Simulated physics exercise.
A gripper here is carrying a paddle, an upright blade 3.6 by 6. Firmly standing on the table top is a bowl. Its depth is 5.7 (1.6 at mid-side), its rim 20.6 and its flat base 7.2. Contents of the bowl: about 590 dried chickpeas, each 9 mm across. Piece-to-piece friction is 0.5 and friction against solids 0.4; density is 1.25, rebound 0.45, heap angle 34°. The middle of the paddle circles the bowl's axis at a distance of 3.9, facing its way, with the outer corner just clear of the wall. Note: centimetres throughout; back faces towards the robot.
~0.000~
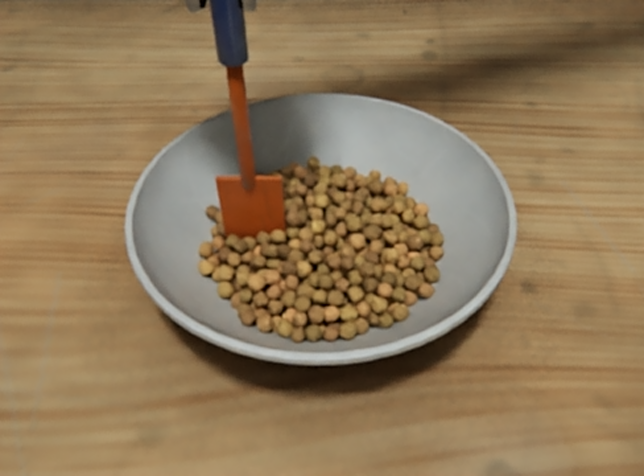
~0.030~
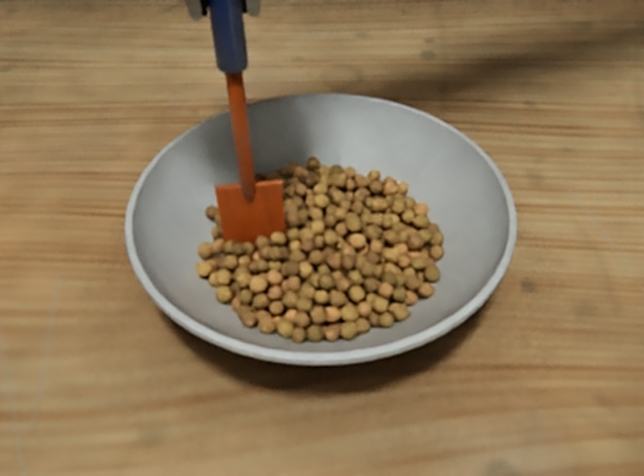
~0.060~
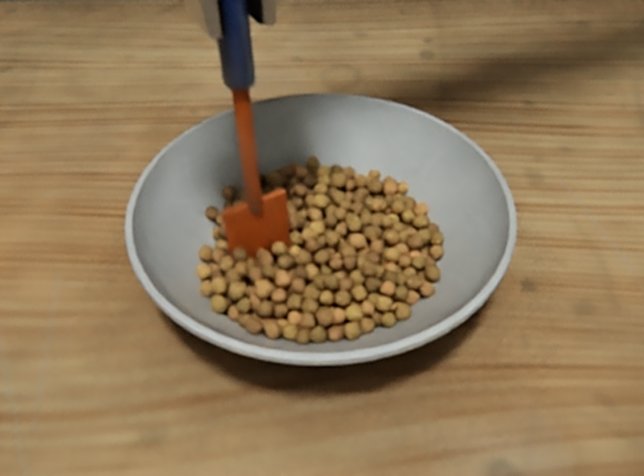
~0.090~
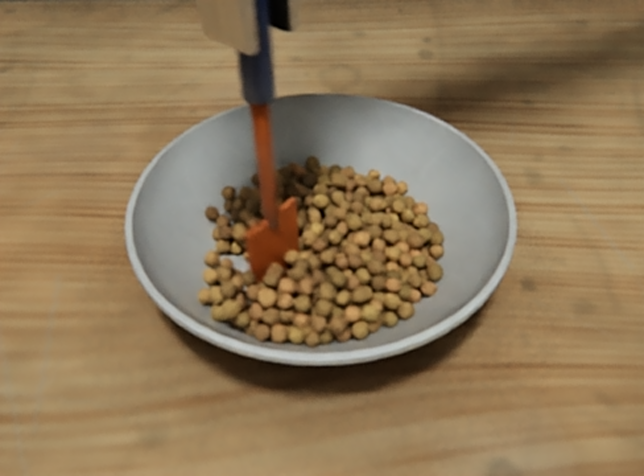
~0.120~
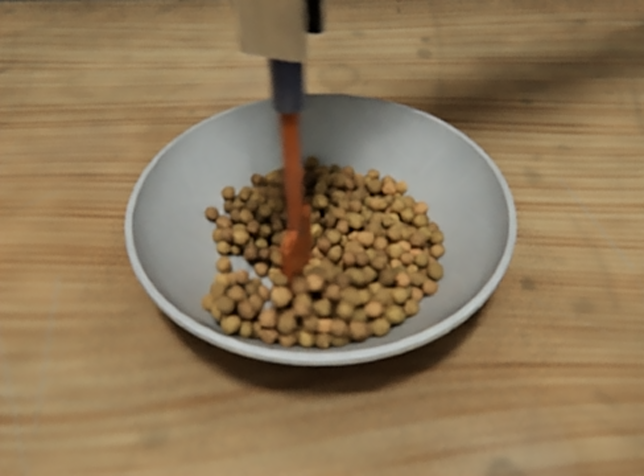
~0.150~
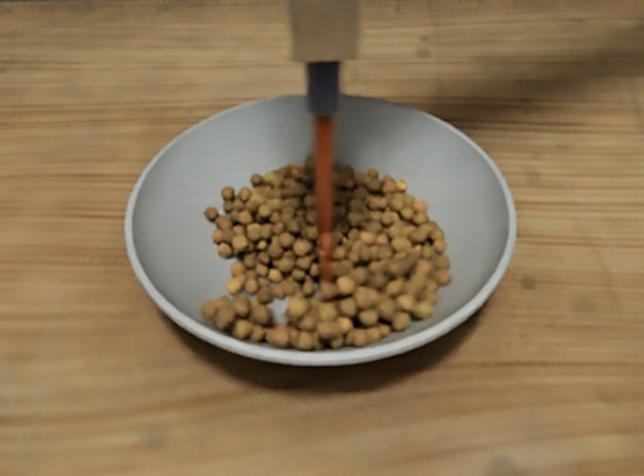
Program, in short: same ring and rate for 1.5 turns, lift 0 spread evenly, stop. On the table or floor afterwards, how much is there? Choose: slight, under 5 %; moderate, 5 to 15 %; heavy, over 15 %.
It is slight.
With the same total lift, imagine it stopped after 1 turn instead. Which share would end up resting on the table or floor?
Roughly 0 per cent.
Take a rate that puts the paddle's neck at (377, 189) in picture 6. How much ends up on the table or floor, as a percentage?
It works out to roughly 20 percent.
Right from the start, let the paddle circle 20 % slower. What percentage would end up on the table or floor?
Estimate: Near 0 in a hundred.
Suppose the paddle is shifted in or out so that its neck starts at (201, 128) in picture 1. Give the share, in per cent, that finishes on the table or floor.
I'd say around 10 per cent.
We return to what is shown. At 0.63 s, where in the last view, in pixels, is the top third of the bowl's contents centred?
Close to pixel (300, 296).
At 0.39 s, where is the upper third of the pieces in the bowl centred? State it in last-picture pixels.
About (319, 157).
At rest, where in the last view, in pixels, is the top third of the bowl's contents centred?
Roughly at pixel (381, 213).
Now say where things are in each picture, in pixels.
The first picture shows paddle neck at (246, 156), 0° round; upper third of the load around (321, 236), from x 205 to 435, top at y 165; 592 in the bowl.
The second picture shows paddle neck at (245, 162), 8° round; upper third of the load around (321, 236), from x 205 to 435, top at y 165.
The third picture shows paddle neck at (252, 179), 29° round; upper third of the load around (313, 247), from x 205 to 435, top at y 165.
The fourth picture shows paddle neck at (269, 194), 50° round; upper third of the load around (319, 259), from x 205 to 435, top at y 165.
The fifth picture shows paddle neck at (295, 203), 72° round; upper third of the load around (328, 269), from x 210 to 435, top at y 165.
The sixth picture shows paddle neck at (325, 206), 94° round; upper third of the load around (348, 278), from x 210 to 445, top at y 165; 592 in the bowl.
By 0.39 s, 266° round, highest piece 7 above the table; 588 in the bowl, 3 on the table or floor, 1 in flight or on the tool.
By 0.63 s, 79° round, highest piece 7 above the table; 584 in the bowl, 8 on the table or floor.
By 0.95 s, 180° round, highest piece 6 above the table; 581 in the bowl, 11 on the table or floor.
By 1.65 s, 180° round, highest piece 6 above the table; 581 in the bowl, 11 on the table or floor.
Final count, 581 in the bowl, 11 on the table or floor. That is 2 % on the table or floor.
